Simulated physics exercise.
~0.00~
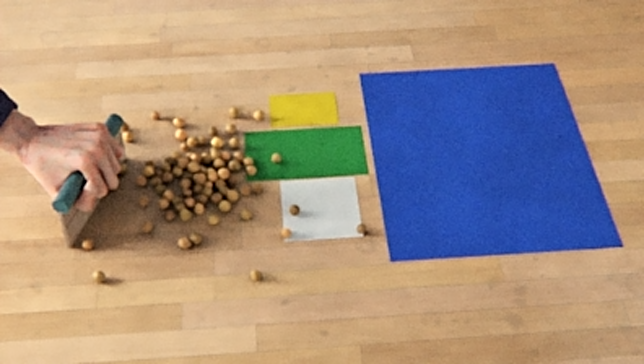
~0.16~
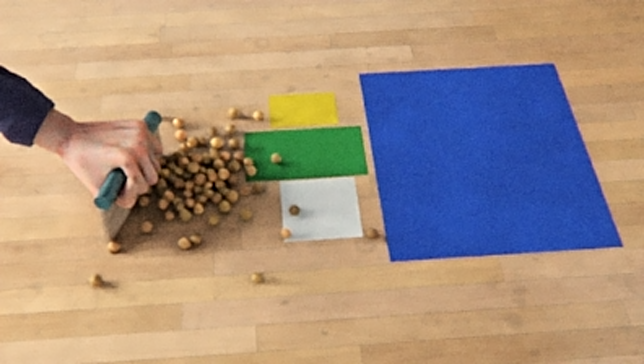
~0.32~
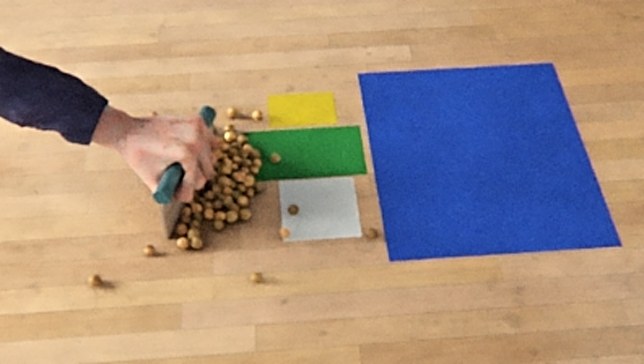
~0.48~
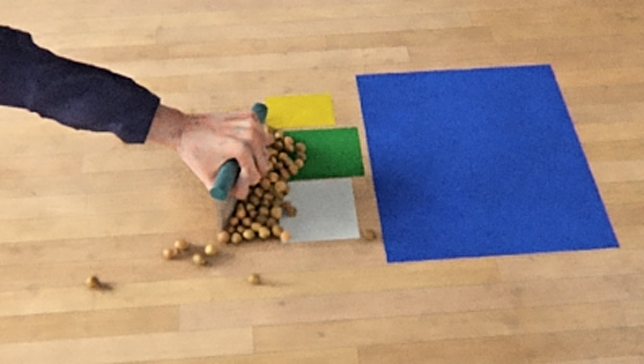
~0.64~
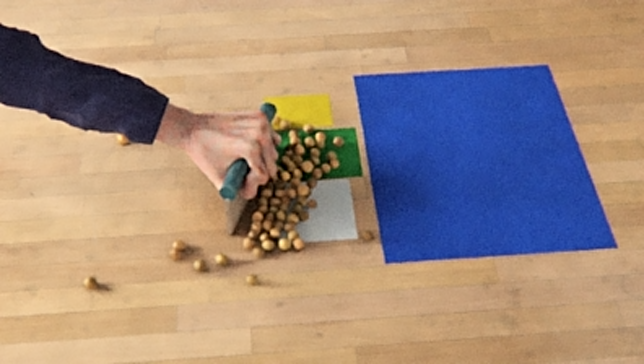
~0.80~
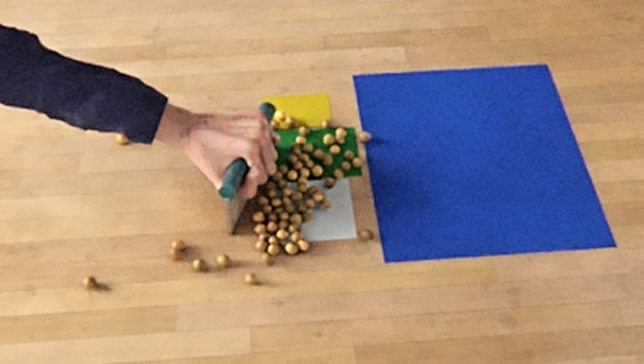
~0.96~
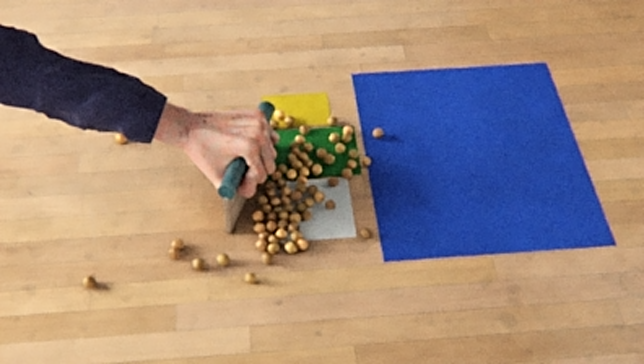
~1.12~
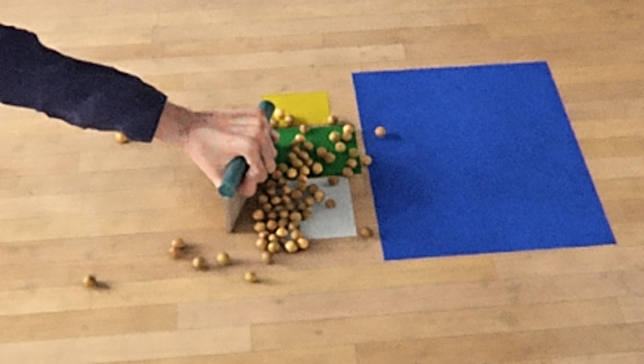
A hand gripping a scraper pushed a pile of small wooden beads rightward across a wooden floor, then stopped, and the beads spread over the green and white mats, with one rolling onto the blue mat's edge and several left scattered behind.
